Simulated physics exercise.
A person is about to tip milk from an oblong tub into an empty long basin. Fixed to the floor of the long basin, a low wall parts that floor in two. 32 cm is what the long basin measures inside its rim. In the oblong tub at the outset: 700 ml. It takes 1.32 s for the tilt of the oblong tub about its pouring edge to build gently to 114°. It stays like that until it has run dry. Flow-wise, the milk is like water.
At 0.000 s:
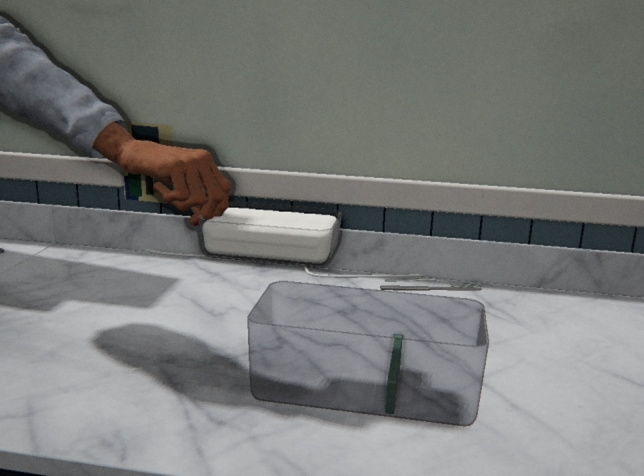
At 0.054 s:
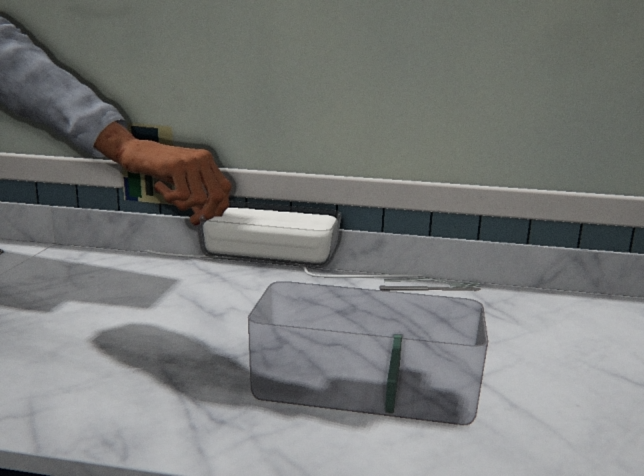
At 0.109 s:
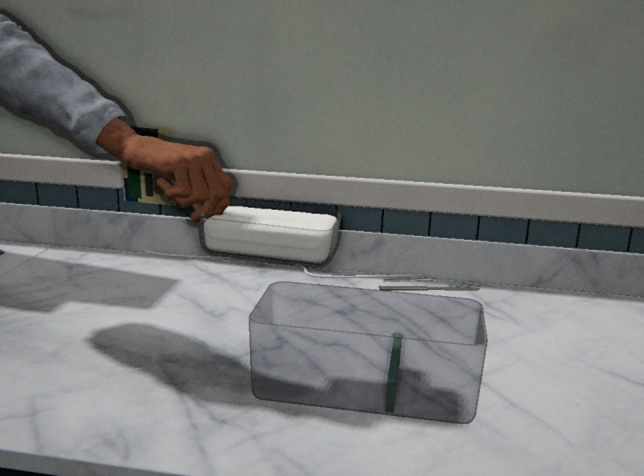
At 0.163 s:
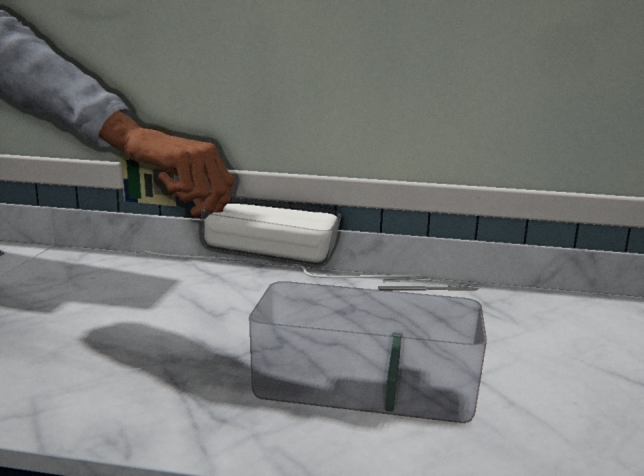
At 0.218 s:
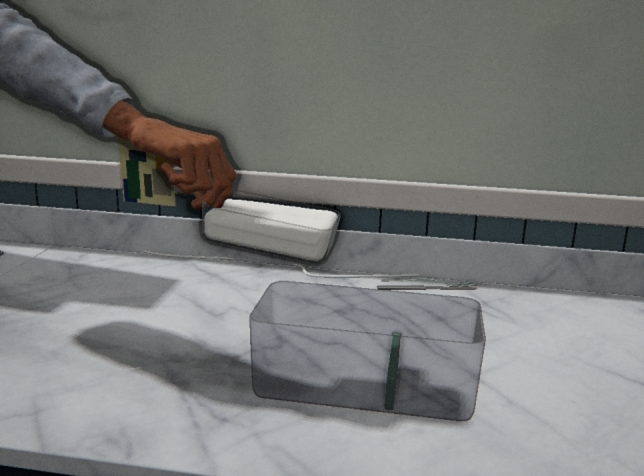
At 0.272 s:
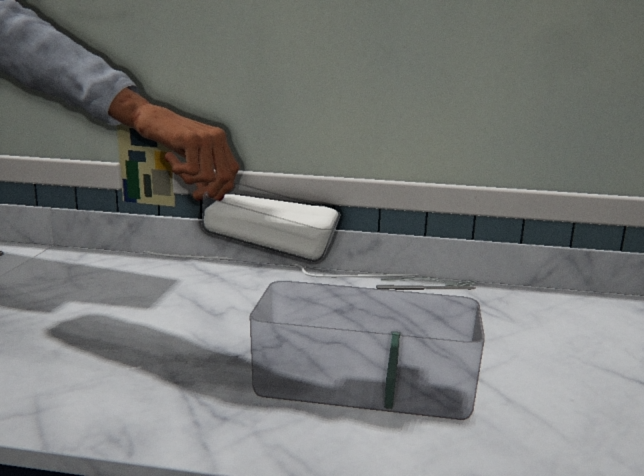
A hand slowly tilts a white oblong tub rightward behind a clear long basin.
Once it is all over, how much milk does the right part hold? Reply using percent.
The right part holds about 66 per cent.
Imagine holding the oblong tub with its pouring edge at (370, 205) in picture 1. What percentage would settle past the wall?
Then I'd expect something near 65 per cent.
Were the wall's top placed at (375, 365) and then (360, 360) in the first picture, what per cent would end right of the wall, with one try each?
In turn about 70 and 85 per cent.
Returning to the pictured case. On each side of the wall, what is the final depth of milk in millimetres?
Final levels - left approx 6 mm, right approx 30 mm.
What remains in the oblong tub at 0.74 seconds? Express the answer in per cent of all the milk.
Still held: Roughly 16 % of the total.
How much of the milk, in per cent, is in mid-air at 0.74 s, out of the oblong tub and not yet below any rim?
52 %.
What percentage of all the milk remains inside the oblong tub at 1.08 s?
Share remaining: Approx. 1 %.
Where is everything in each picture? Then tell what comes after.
It leans 0°; its right rim is at (337, 222); the milk meets the walls at (213, 215) and (336, 225); the long basin's rim runs from (260, 301) to (485, 324); the wall's top is at (395, 358), in the first picture.
It leans 0°; its right rim is at (337, 222); the milk meets the walls at (213, 215) and (336, 225), in the second picture.
It leans 2°; its right rim is at (337, 223); the milk meets the walls at (213, 213) and (335, 224), in the third picture.
It leans 4°; its right rim is at (337, 223); the milk meets the walls at (214, 211) and (335, 222), in the fourth picture.
It leans 8°; its right rim is at (336, 223); the milk meets the walls at (214, 206) and (336, 221), in the fifth picture.
It leans 12°; its right rim is at (336, 223); the milk meets the walls at (215, 202) and (337, 218); 1 per cent is over the edge, in the sixth picture.
Then, 0.74 s in, the tilt is 67° and 17 per cent is still to pour, 9 is left of the wall and 20 right of it.
Then, 1.08 s in, the tilt is 105° and 1 per cent is still to pour, 19 is left of the wall and 66 right of it.
Then, 1.43 s in, the tilt is 114° and 0 per cent is still to pour, 25 is left of the wall and 66 right of it.
Then, 1.82 s in, the tilt is 114° and 0 per cent is still to pour, 25 is left of the wall and 66 right of it.
Finally, 25 per cent lies left of the wall, 66 right of it and 9 outside.
